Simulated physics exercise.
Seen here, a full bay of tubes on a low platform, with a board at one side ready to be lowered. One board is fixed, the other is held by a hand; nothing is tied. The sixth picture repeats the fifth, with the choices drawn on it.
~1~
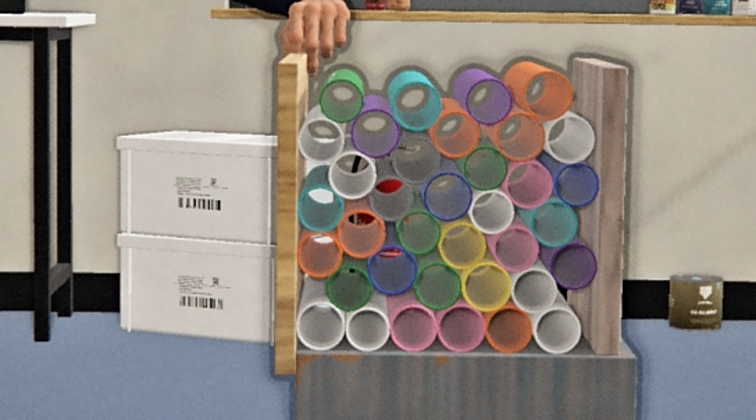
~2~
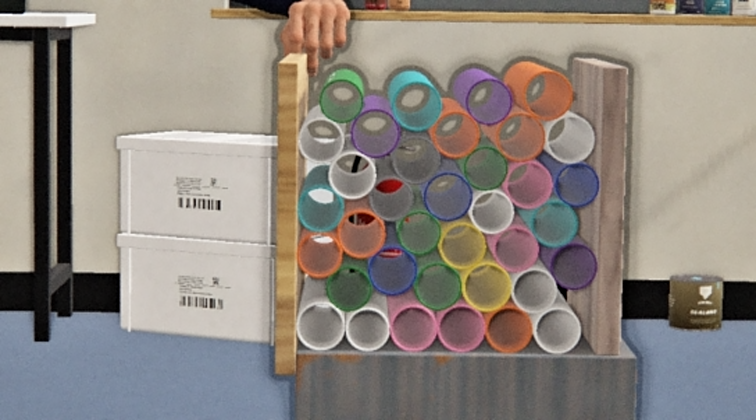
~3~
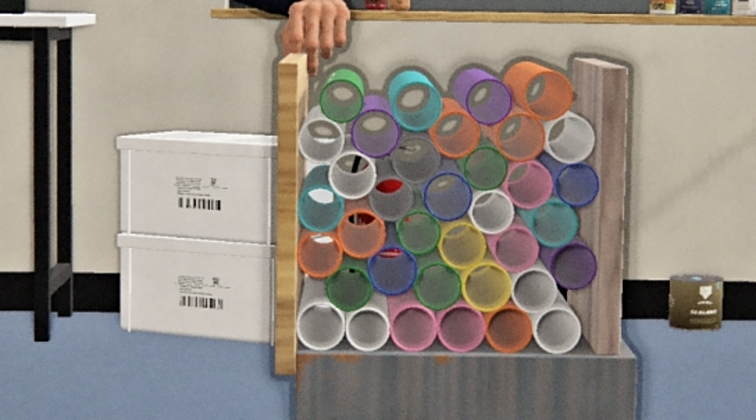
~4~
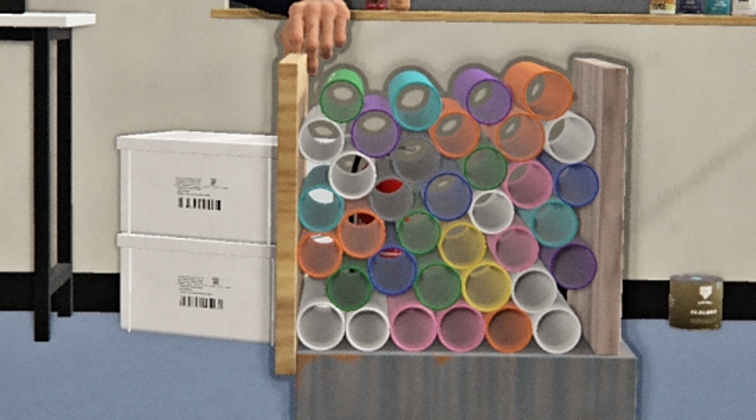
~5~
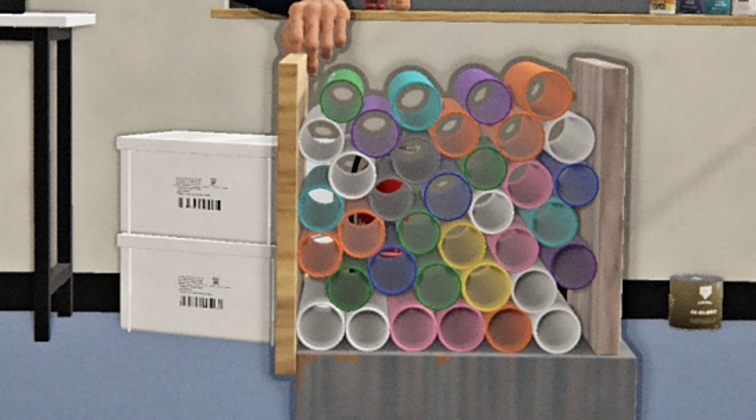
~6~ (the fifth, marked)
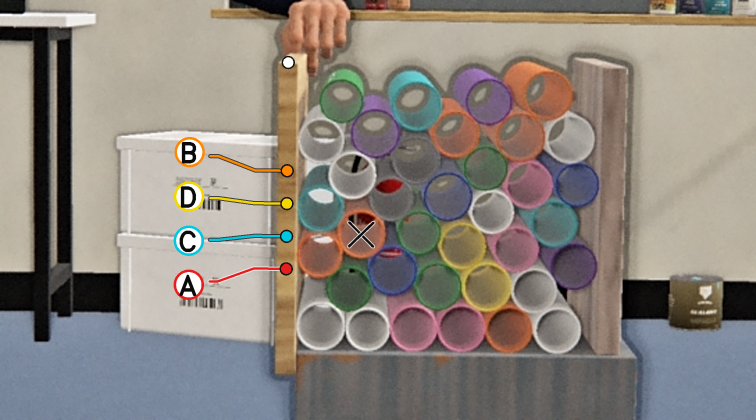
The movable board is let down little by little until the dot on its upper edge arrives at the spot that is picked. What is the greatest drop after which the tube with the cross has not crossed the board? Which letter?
No lower than A.
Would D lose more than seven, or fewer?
It loses fewer than seven.
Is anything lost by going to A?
Yes.
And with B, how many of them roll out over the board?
With B, none.
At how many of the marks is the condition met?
Four of them.
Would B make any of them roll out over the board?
No.
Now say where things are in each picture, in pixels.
In the first picture, a white tube (321, 326); a white tube (557, 330); a blue tube (393, 271).
In the second picture, a blue tube (393, 271); an orange tube (361, 234).
In the third picture, a white tube (491, 212); a grey tube (416, 161).
In the fourth picture, a white tube (321, 141); an orange tube (548, 96).
In the fifth picture, side board (293, 201); a white tube (321, 326); a white tube (557, 330).
On the marked copy, A at (286, 269); B at (287, 171); C at (287, 236); D at (287, 203); the cross at (361, 235); the white dot at (288, 62).
Taking A. A third of the way, top of the board (298, 151).
Two thirds of the way, top of the board (296, 251).
When it is over, top of the board (296, 268), about six out over the board, the crossed one still inside.
As for the rest, B keeps the crossed one inside; C keeps the crossed one inside; D keeps the crossed one inside.
